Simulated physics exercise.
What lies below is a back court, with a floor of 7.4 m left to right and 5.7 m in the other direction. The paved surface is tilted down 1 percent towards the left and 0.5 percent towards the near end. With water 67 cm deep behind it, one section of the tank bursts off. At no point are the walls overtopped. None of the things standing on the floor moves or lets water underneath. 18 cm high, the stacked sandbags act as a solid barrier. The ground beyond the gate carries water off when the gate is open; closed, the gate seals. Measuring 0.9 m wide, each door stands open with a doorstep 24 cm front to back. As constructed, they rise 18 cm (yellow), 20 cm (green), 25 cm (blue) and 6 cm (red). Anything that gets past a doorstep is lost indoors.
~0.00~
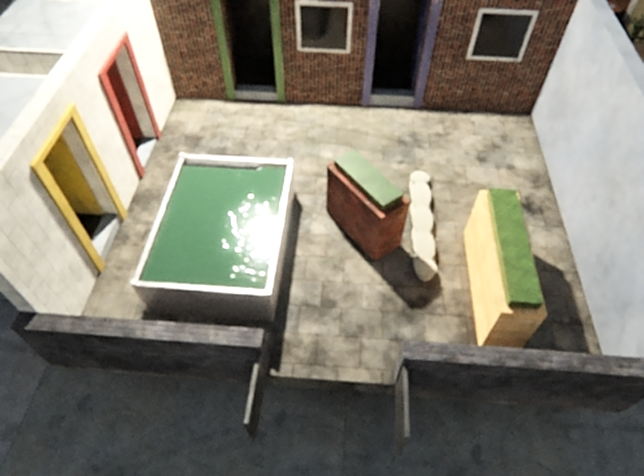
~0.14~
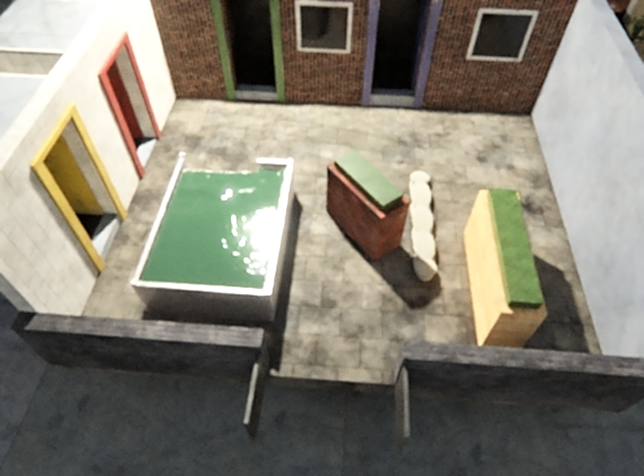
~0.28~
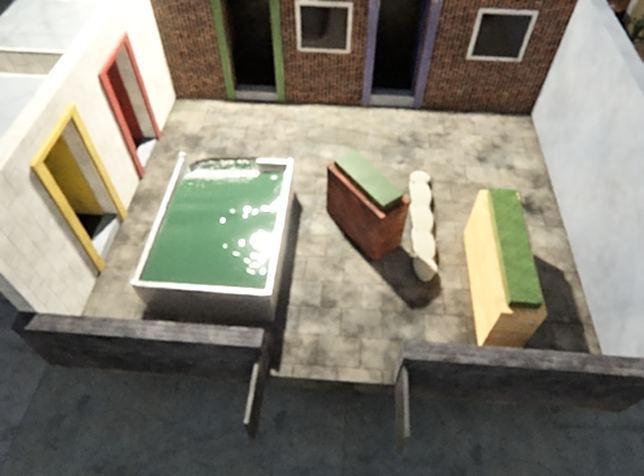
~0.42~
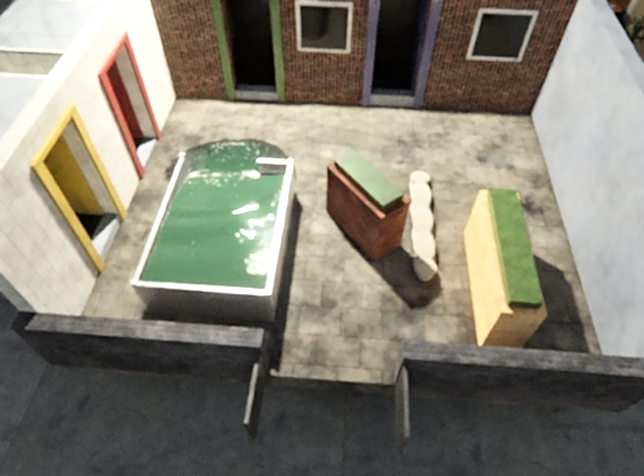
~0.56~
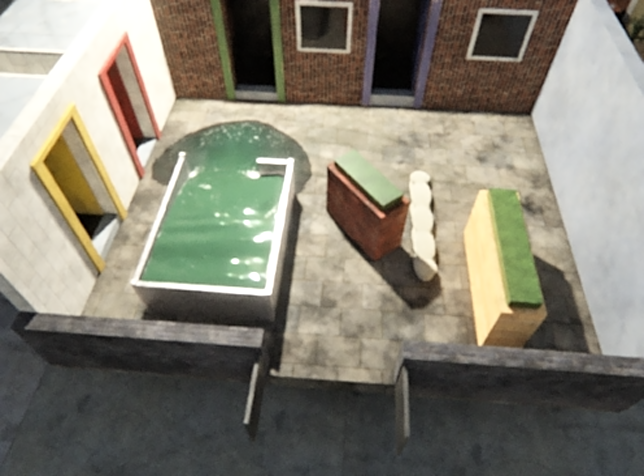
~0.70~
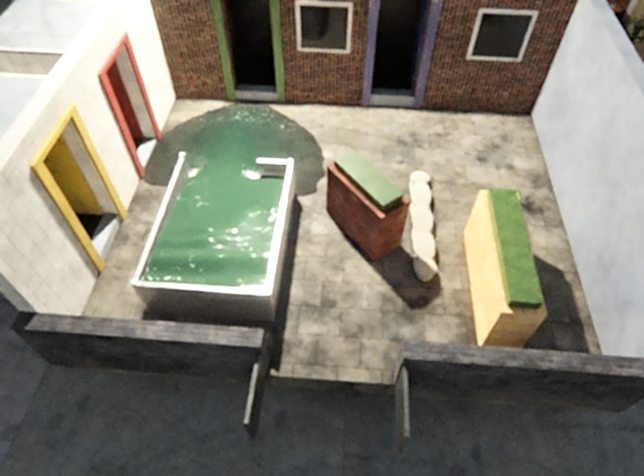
Green water lies still in a white-walled tank on the left of a paved court, until a section of the tank's far wall opens. The water pours out through the gap and spreads over the paving behind in a widening rounded pool, nearing the brick wall with its green and purple doorways.
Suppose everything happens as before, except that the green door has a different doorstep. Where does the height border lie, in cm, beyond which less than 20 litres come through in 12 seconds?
It lies at roughly 29 cm.
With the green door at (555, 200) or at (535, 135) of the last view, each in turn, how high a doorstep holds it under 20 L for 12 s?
About 7.5 cm, then about 10.0 cm.
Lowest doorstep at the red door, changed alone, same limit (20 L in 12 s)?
The red one would have to be about 17 cm high.
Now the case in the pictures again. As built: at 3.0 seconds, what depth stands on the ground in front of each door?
In cm: Yellow 0, green 30, blue 8, red 18.
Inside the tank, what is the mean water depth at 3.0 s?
It averages close to 27 centimetres.
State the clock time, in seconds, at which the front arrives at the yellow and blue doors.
Lab note - yellow: 3.8 s; blue: 1.8 s.
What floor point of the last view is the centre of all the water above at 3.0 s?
Roughly (243, 174).
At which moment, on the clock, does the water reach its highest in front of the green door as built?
I'd say near 2.2 seconds.
After 1.4 s water covers 25 % of the floor, deepest (48 cm) near (175, 100); 32 cm at the green door, 25 litres in over its 20 cm doorstep.
After 3.0 s water covers 30 % of the floor; 30 cm at the green door, 114 litres in over its 20 cm doorstep.
After 12.0 s water covers 95 % of the floor, deepest (12 cm) near (518, 328); 6 cm at the green door, 136 litres in over its 20 cm doorstep.
At the green door as built, the water arrived by 0.8 s and peaked near 35 cm at 2.2 s.
Run again over the same 12 s with other heights there, 64 litres in over 24.5 cm, 4 litres over 33 cm. The limit of 20 litres is kept from about 29 cm up.
